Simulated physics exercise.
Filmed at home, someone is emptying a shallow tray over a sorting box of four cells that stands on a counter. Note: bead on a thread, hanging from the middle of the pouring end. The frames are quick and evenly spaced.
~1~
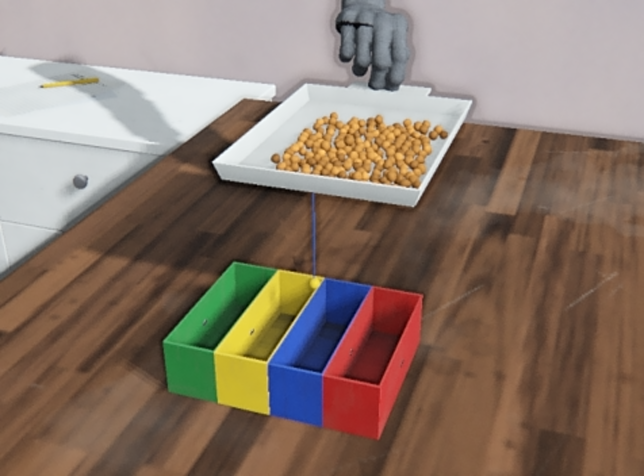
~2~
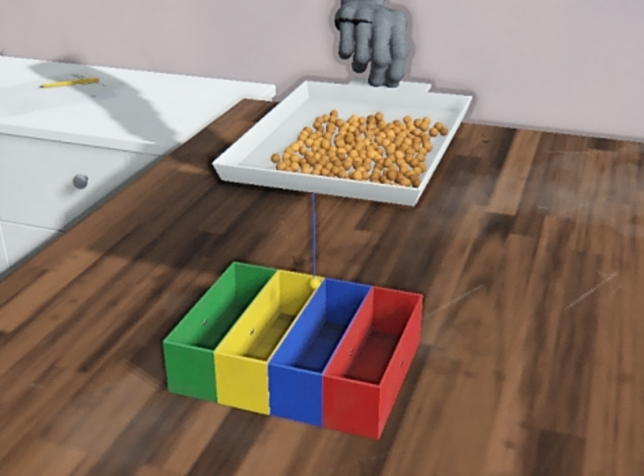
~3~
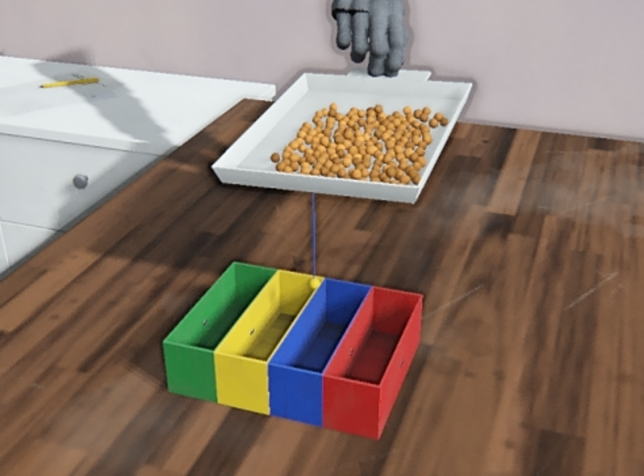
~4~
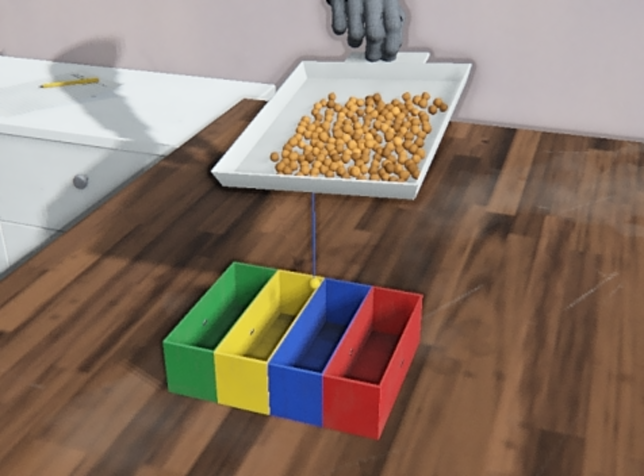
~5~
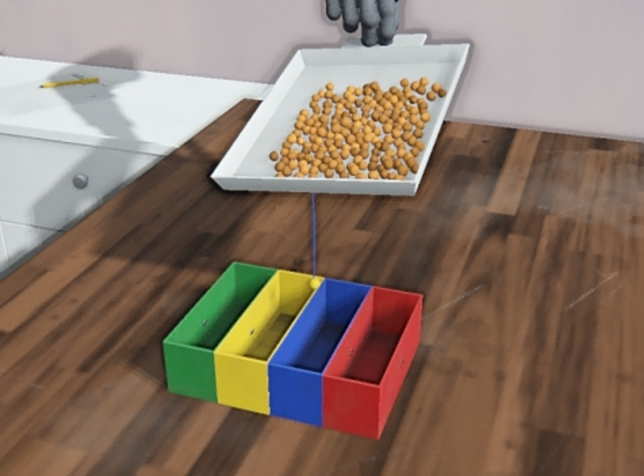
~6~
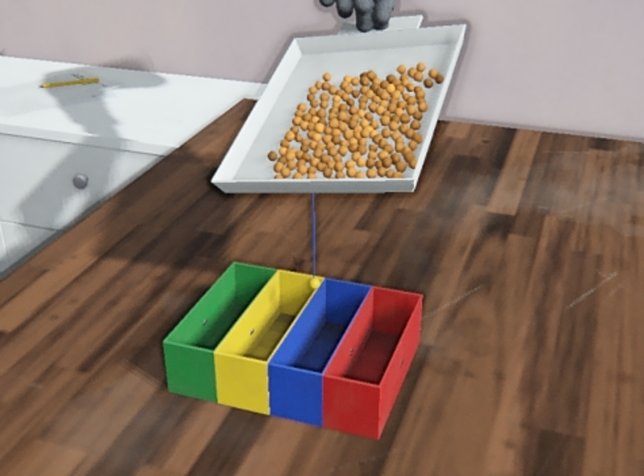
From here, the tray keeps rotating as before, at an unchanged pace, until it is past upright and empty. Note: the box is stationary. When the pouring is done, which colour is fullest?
Fullest: The green cell.
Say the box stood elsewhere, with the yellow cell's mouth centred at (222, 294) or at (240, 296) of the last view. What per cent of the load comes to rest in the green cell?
In turn 10 and 30 in a hundred.
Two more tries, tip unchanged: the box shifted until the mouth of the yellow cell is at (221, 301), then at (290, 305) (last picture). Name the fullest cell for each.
The yellow cell, then the green one.
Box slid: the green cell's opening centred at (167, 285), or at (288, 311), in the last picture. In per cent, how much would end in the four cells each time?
Close to 100 in a hundred, followed by close to 10 in a hundred.
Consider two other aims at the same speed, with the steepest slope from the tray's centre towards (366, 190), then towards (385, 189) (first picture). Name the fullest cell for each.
First try: Red; second try: The red cell.
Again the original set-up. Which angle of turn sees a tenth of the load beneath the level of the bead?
The angle is around 100°.
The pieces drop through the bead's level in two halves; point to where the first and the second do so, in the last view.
The leading part at (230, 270), the rest of it at (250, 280).
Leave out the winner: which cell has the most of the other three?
Runner-up - yellow.
Soon after the last picture, tray tipped steeply; nearly all on the tray; a stray few falling or outside the box.
A little later, tray tipped past a quarter turn; about half on the tray; about a quarter in the green cell; a stray few in the yellow cell; about a quarter falling or outside the box.
Later still, tray tipped past a quarter turn; about two thirds in the green cell; a small part in the yellow cell; a stray few in the blue cell; about a quarter falling or outside the box.
At rest, tray tipped past a quarter turn; about two thirds in the green cell; a small part in the yellow cell; a stray few in the blue cell; none in the red cell; about a quarter outside the box.
